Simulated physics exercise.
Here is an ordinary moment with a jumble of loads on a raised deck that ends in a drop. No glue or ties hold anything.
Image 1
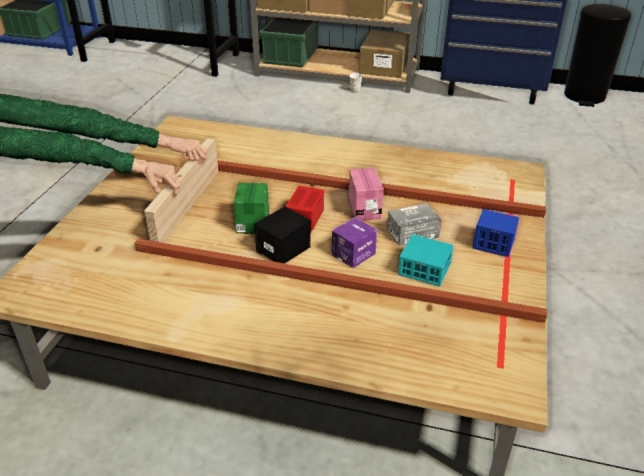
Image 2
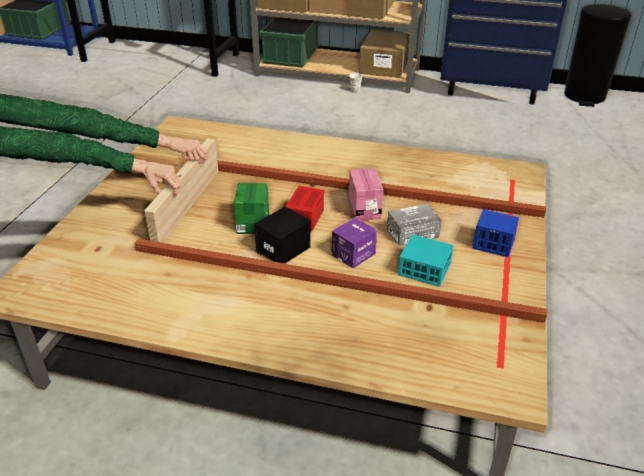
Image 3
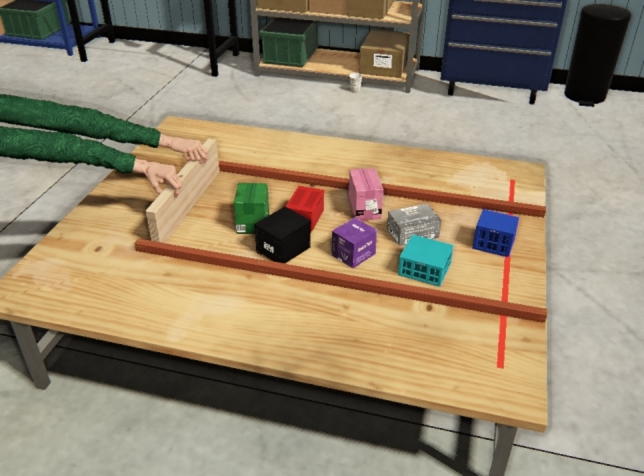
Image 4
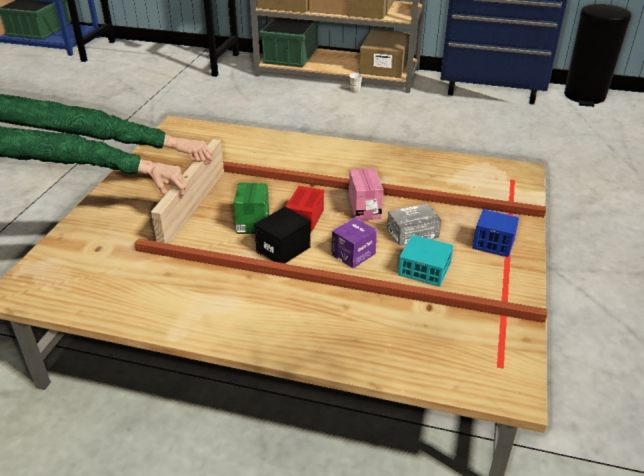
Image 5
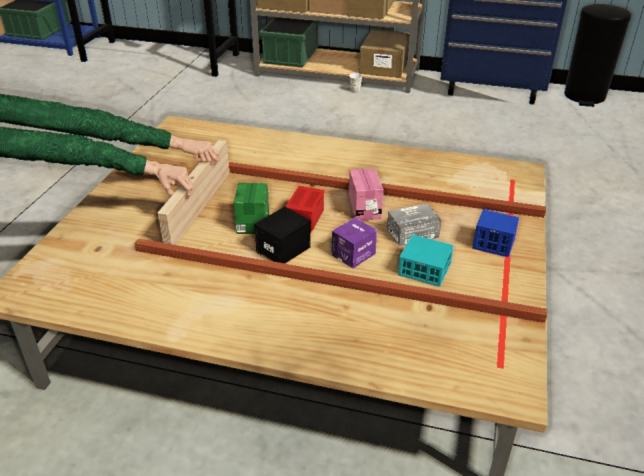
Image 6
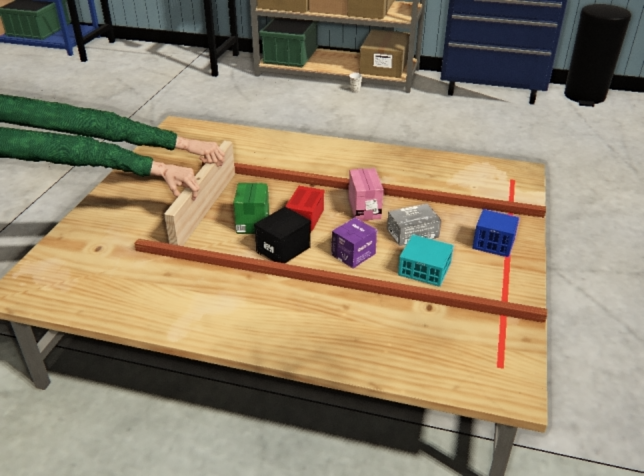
At first, two green-sleeved arms hold a wooden plank upright between two rails on a table, left of eight coloured boxes and crates and a red line. After staying nearly still, the hands slide the plank a short way right toward the green box, while the boxes remain in place.
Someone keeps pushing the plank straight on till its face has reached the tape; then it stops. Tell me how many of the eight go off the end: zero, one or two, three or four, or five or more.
More than two but fewer than five drop off.
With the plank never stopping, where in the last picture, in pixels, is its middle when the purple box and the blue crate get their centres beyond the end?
The middle is at (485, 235) when it's the purple box, and at (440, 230) when it's the blue crate.
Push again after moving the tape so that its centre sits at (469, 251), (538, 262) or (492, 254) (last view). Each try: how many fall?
The counts would be 2, 8 and 4.
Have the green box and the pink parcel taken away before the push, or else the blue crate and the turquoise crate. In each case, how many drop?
Counts - first: 4, second: 2.
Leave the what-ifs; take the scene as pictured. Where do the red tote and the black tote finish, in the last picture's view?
Red tote: About (538, 234); black tote: About (533, 286).
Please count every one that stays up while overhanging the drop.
That'd be 3.
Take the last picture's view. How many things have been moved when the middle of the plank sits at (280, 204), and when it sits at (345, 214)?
Tally at point one: 3; at point two: 7.
Soon after, none off yet; blue crate at rest near (496, 233); turquoise crate at rest near (426, 260); grey box at rest near (414, 224).
At rest, the number that fall off is three or four; fallen, purple box, grey box, turquoise crate and blue crate.
